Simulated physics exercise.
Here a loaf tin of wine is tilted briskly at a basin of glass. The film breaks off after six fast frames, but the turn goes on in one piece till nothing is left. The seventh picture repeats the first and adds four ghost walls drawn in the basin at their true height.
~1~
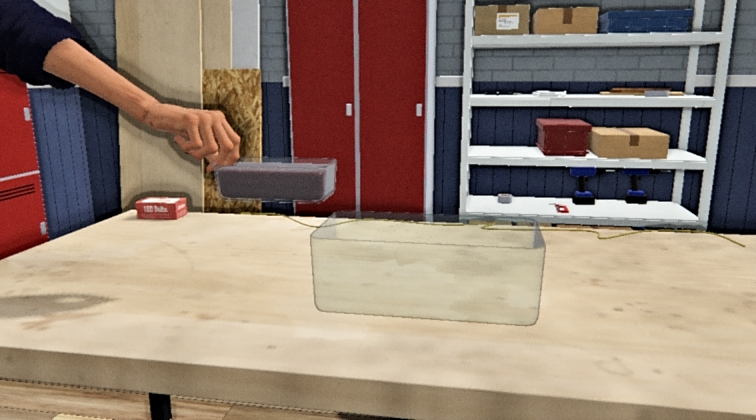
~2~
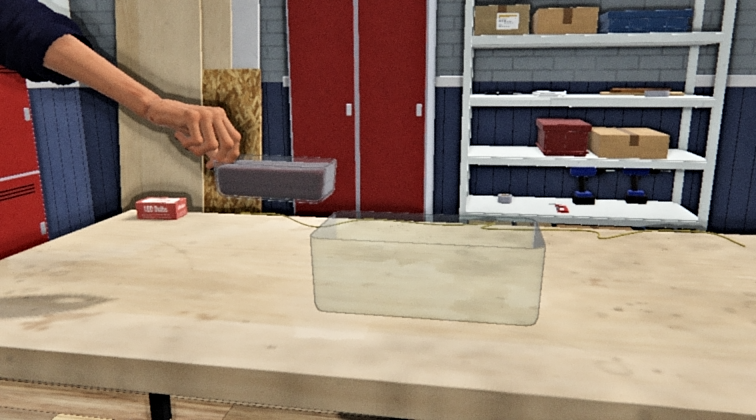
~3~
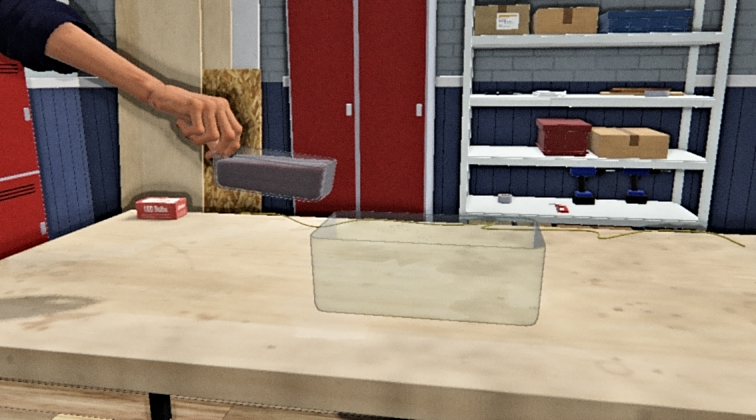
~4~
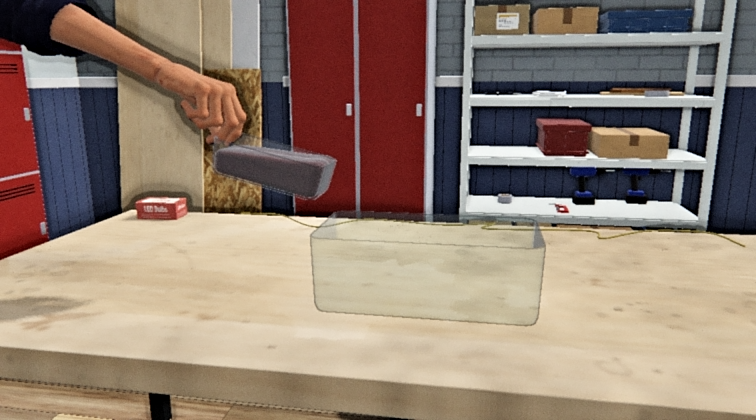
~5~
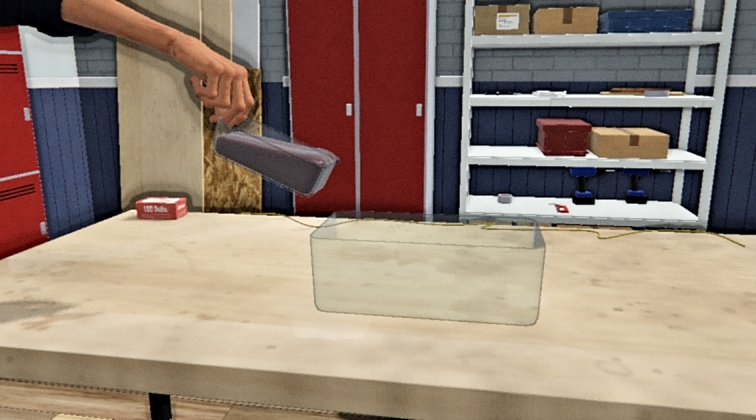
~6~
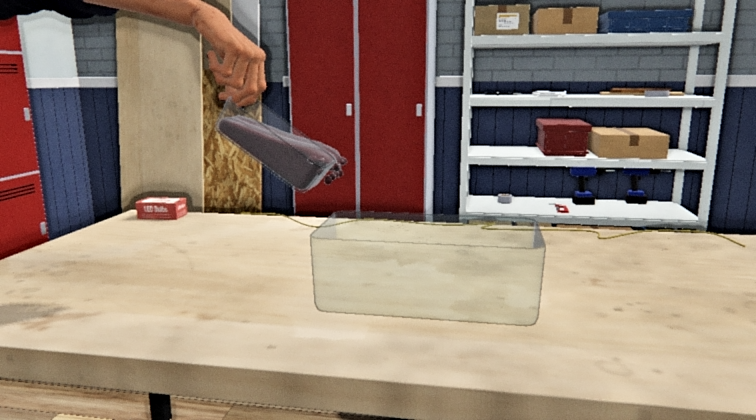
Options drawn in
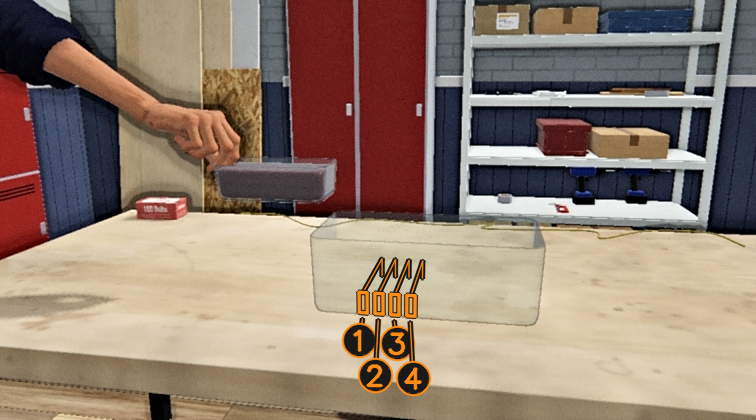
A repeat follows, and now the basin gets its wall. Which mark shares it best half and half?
4 beats the others.
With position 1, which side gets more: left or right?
The right one.
On the marked copy, 1 at (362, 318); 2 at (378, 319); 3 at (394, 321); 4 at (410, 322).
If 1 is chosen, about 18 % ends left of the wall and 79 % right of it; 3 % is lost outside.
If 2 is chosen, about 29 % ends left of the wall and 67 % right of it; 4 % is lost outside.
If 3 is chosen, about 33 % ends left of the wall and 63 % right of it; 4 % is lost outside.
If 4 is chosen, about 42 % ends left of the wall and 54 % right of it; 4 % is lost outside.
